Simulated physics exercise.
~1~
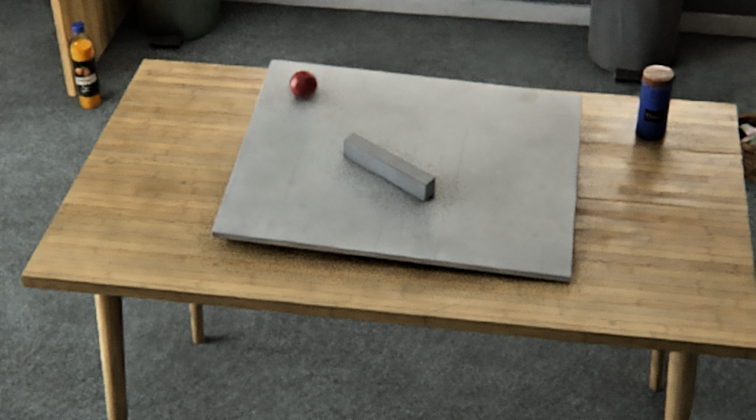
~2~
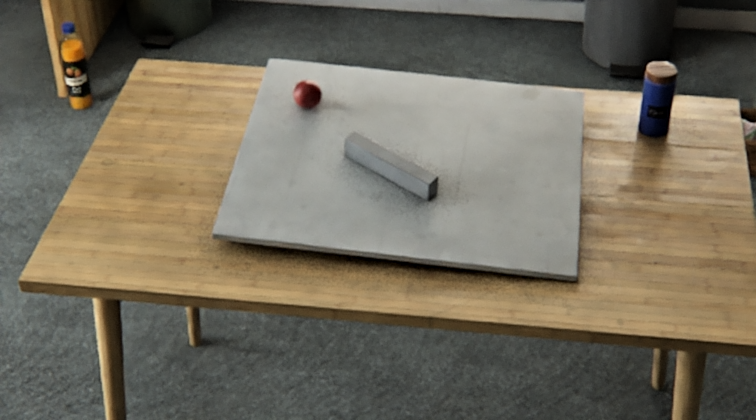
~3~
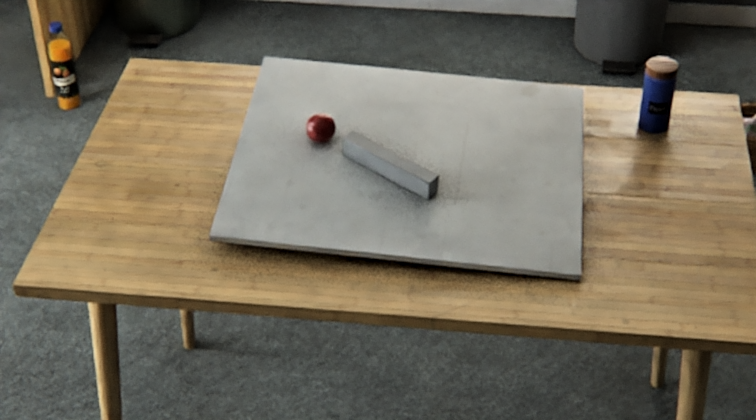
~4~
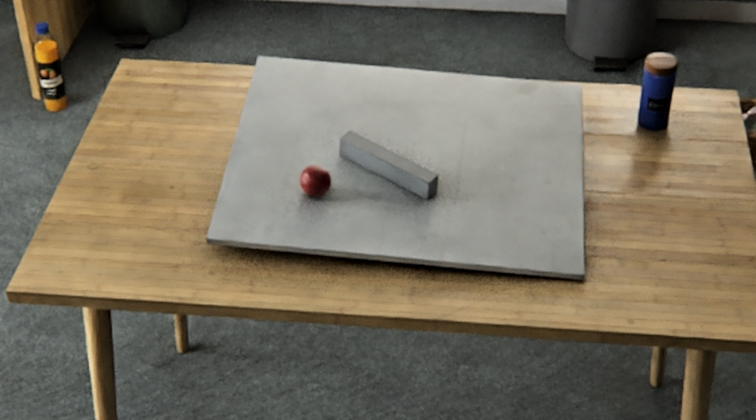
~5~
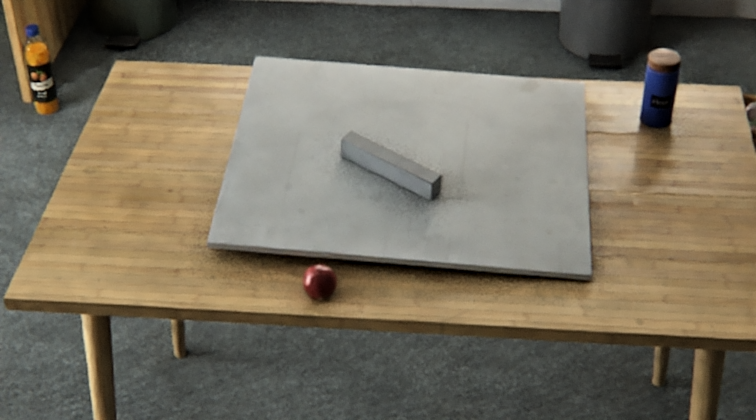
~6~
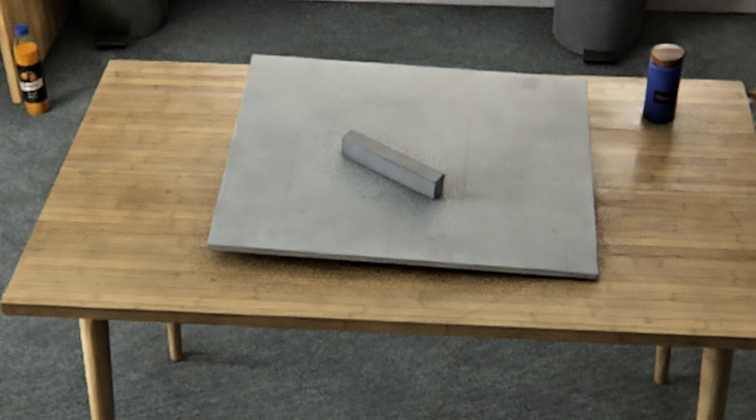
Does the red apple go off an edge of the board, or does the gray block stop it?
The red apple goes off the board over its near edge, passing to the left of the gray block.
